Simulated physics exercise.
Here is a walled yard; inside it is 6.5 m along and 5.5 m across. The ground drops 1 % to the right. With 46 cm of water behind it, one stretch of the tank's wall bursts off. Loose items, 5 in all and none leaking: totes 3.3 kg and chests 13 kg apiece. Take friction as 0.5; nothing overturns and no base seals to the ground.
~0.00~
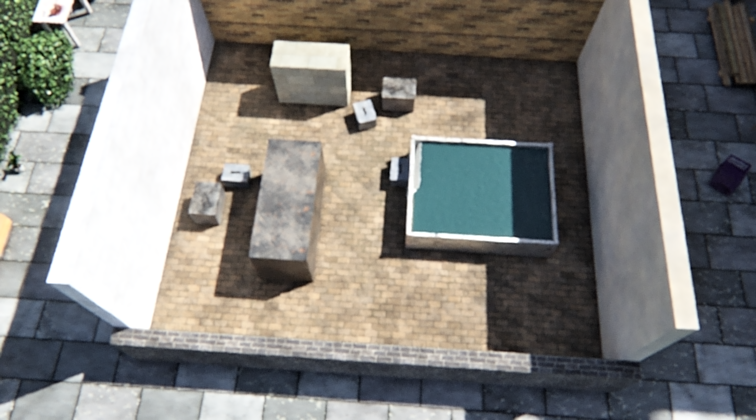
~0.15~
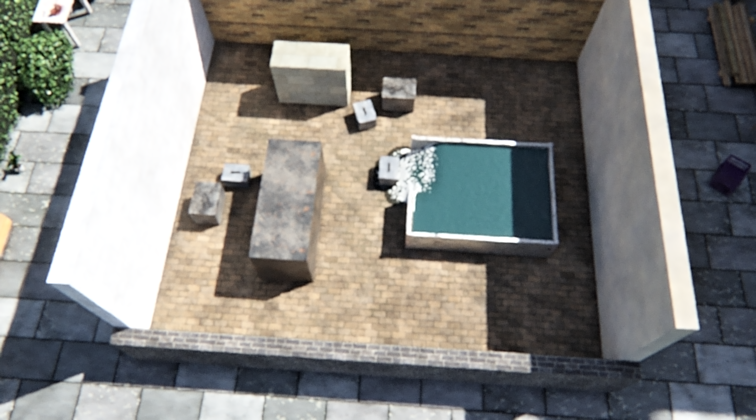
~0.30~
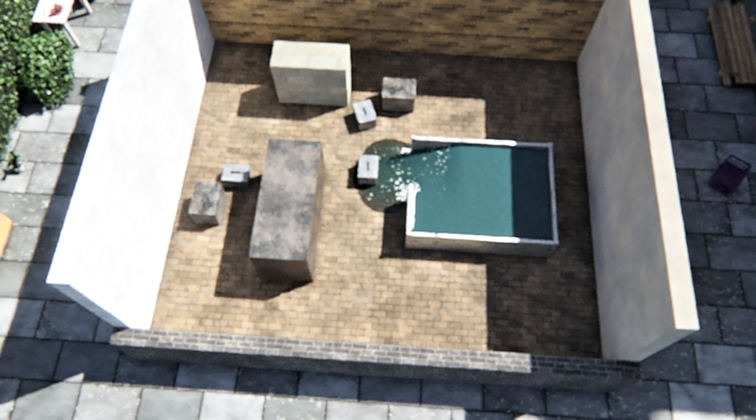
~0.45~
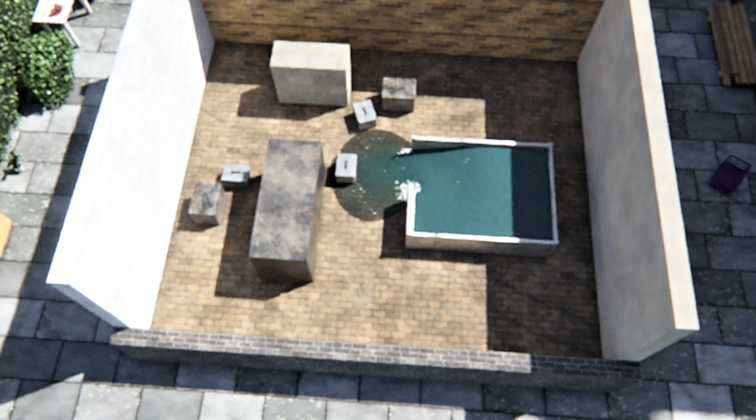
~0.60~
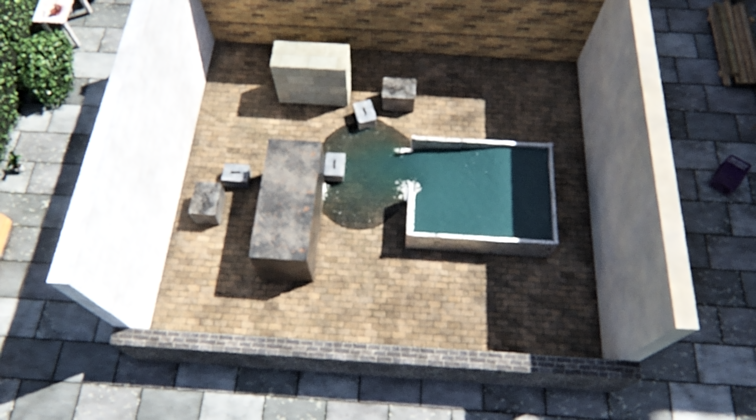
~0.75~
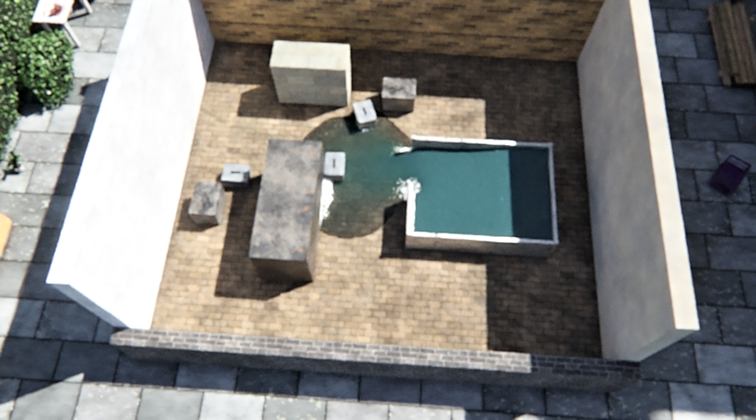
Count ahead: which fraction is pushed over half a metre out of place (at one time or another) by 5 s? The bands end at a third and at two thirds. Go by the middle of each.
That comes to from one to two thirds.
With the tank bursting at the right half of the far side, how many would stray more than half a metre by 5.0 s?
Then 2.
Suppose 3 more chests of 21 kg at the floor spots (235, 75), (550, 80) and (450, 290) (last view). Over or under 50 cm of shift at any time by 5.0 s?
In turn: More, short of it, under.
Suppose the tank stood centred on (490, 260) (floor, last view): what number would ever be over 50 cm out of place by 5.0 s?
Then 2.
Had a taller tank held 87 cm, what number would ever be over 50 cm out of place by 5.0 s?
Then 3.
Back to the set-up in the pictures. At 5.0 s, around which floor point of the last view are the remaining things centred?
Around (319, 123).
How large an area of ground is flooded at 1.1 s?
Some 8.0 m2.
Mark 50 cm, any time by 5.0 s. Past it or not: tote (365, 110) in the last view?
Answer: Over.
After 1.1 s 1 of 5 are over 50 cm from their spots; 1 afloat.
After 2.2 s 2 of 5 are over 50 cm from their spots; 1 afloat.
After 3.5 s 2 of 5 are over 50 cm from their spots; 1 afloat.
After 5.0 s 2 of 5 are over 50 cm from their spots, and 2 have been at some point; 2 afloat.
